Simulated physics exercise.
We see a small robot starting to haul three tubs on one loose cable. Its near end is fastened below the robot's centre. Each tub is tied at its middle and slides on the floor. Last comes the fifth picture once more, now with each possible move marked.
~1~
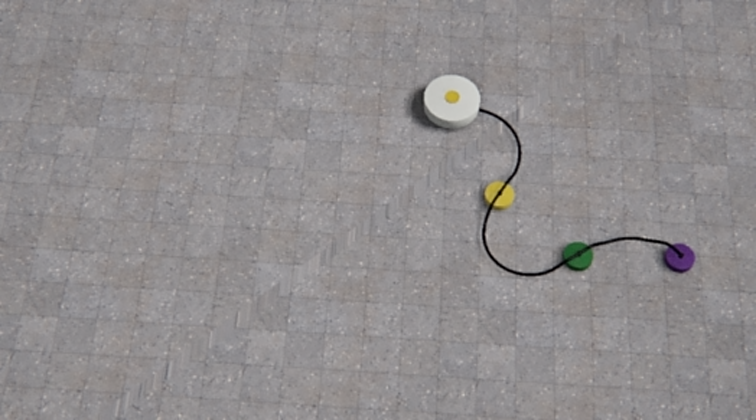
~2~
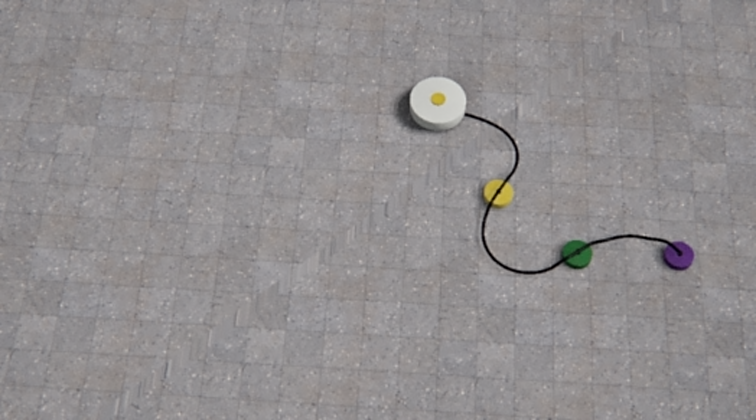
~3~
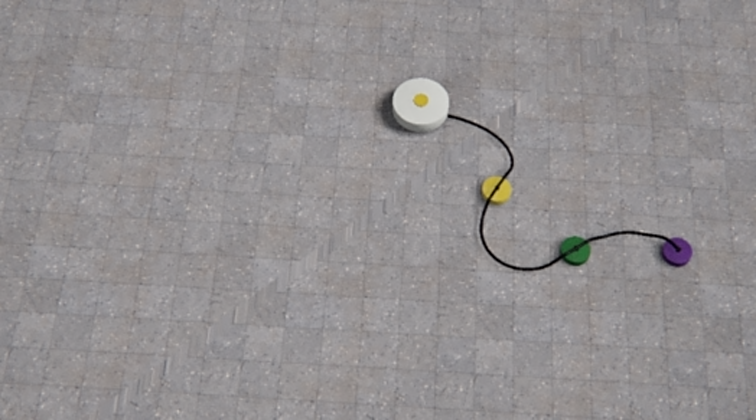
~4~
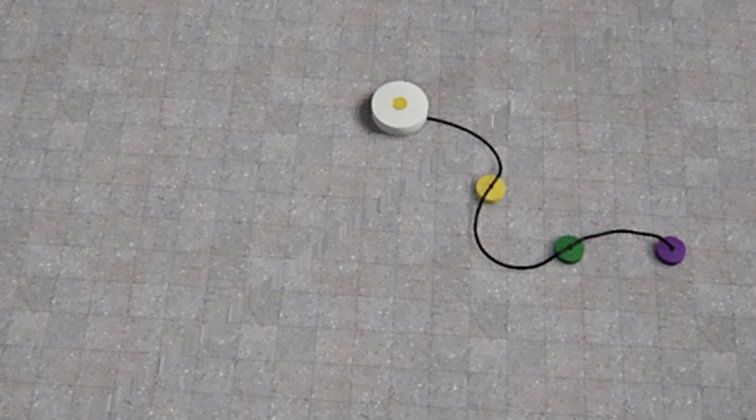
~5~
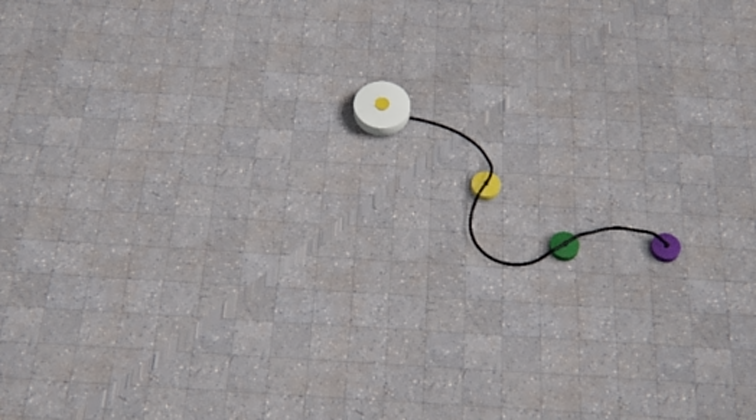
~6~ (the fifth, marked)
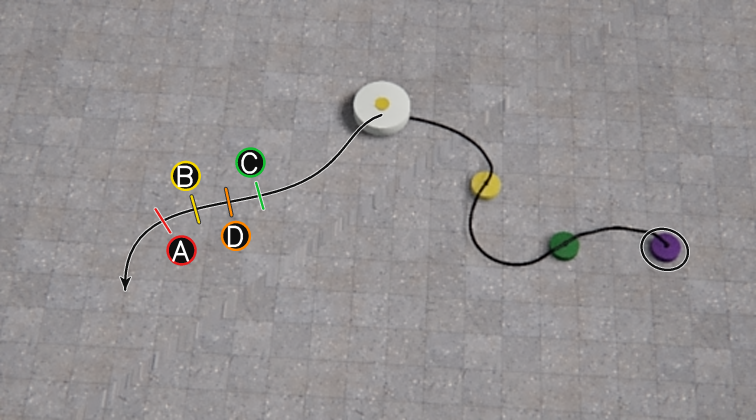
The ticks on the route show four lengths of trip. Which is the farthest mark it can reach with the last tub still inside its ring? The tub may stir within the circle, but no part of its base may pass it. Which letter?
No farther than D.
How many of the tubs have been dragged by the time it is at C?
One.
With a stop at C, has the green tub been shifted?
No.
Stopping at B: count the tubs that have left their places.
By then, three.
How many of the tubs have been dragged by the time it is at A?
Three.
On the marked copy, A at (163, 221); B at (195, 209); C at (260, 196); D at (229, 202); the ring at (665, 249); the route from (382, 115) via (248, 198) to (125, 290).
Taking D. A third of the way, robot (338, 149); purple tub (666, 247); green tub (565, 246); yellow tub (486, 185).
Two thirds of the way, robot (285, 183); purple tub (666, 247); green tub (565, 246); yellow tub (446, 185).
When it is over, robot (228, 197); purple tub (666, 247); green tub (556, 241); yellow tub (391, 199); the ringed tub at the far end is still in its ring.
As for the rest, A drags the last tub to (611, 242); B drags the last tub to (642, 245); C is safe but short.
